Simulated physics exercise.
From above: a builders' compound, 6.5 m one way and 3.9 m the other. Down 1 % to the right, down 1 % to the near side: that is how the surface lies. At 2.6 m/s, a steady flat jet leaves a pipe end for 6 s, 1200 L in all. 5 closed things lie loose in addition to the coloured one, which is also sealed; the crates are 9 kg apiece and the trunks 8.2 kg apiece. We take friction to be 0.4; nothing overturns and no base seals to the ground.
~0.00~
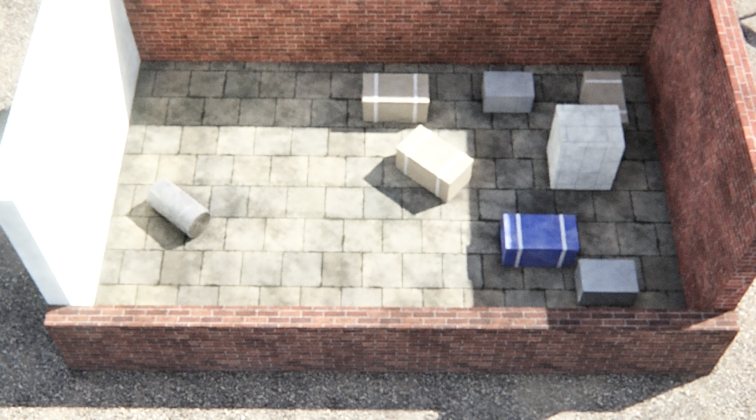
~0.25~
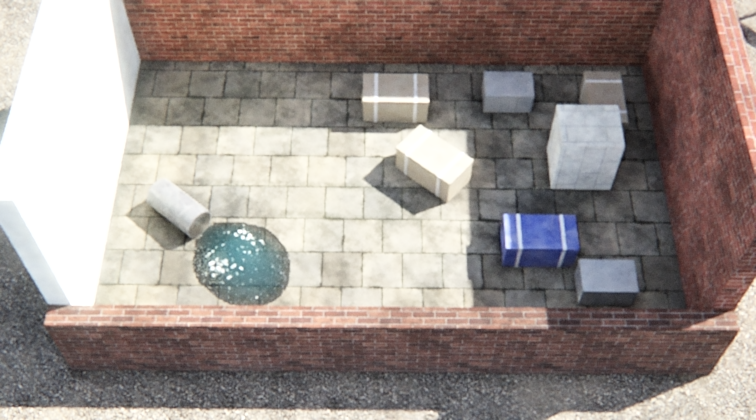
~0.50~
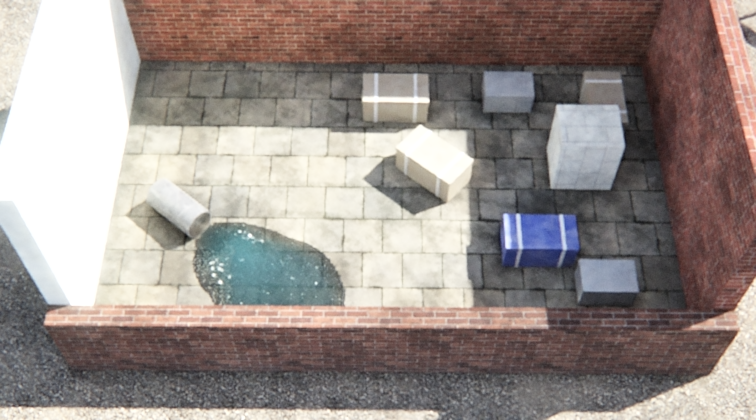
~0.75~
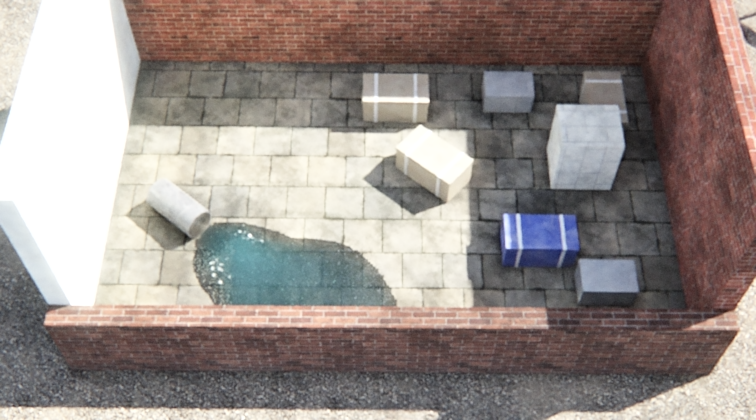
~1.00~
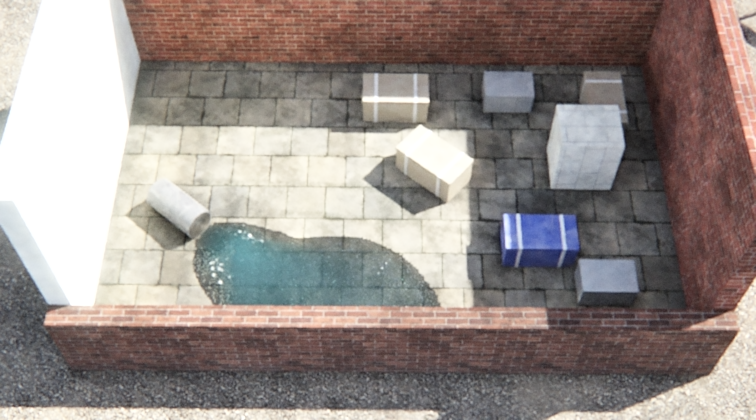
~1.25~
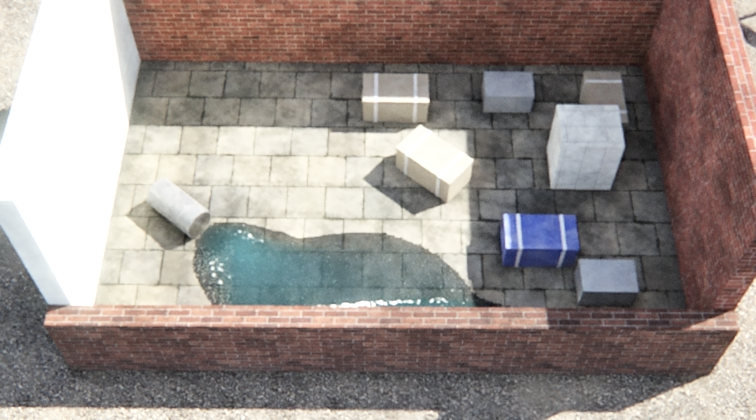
At the start, a blue trunk, pale trunks and grey crates sit on dry paving inside a walled yard, with a grey pipe lying at left. Water then appears beside the pipe's end and spreads rightward along the near wall into a long pool, while the trunks and crates stay still.
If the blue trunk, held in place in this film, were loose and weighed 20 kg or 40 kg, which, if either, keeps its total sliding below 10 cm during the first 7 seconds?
Neither ballast passes.
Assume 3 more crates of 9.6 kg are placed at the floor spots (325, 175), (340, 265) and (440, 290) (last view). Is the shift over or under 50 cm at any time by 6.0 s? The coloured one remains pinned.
Order as asked - stays inside, goes beyond, goes beyond.
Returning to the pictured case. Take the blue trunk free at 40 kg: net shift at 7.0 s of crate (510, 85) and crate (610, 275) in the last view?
Respectively, 80 cm and 150 cm.
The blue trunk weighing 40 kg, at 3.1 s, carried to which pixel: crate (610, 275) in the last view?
Look for it near (661, 250).
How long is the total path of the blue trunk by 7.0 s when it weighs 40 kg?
The total path comes to around 80 cm.
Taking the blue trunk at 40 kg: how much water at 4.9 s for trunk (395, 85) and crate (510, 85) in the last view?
Roughly 0 and 3 cm.
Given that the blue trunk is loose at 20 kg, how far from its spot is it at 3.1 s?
Displacement near 50 cm.
After 1.8 s the blue trunk would be 0 cm from its start with 20 kg and 0 cm from its start with 40 kg; 1 cm of water round it then.
After 3.1 s the blue trunk would be 48 cm from its start with 20 kg and 1 cm from its start with 40 kg; 6 cm of water round it then.
After 4.9 s the blue trunk would be 78 cm from its start with 20 kg and 27 cm from its start with 40 kg; 7 cm of water round it then.
After 7.0 s the blue trunk would be 76 cm from its start with 20 kg and 80 cm from its start with 40 kg; 14 cm of water round it then.
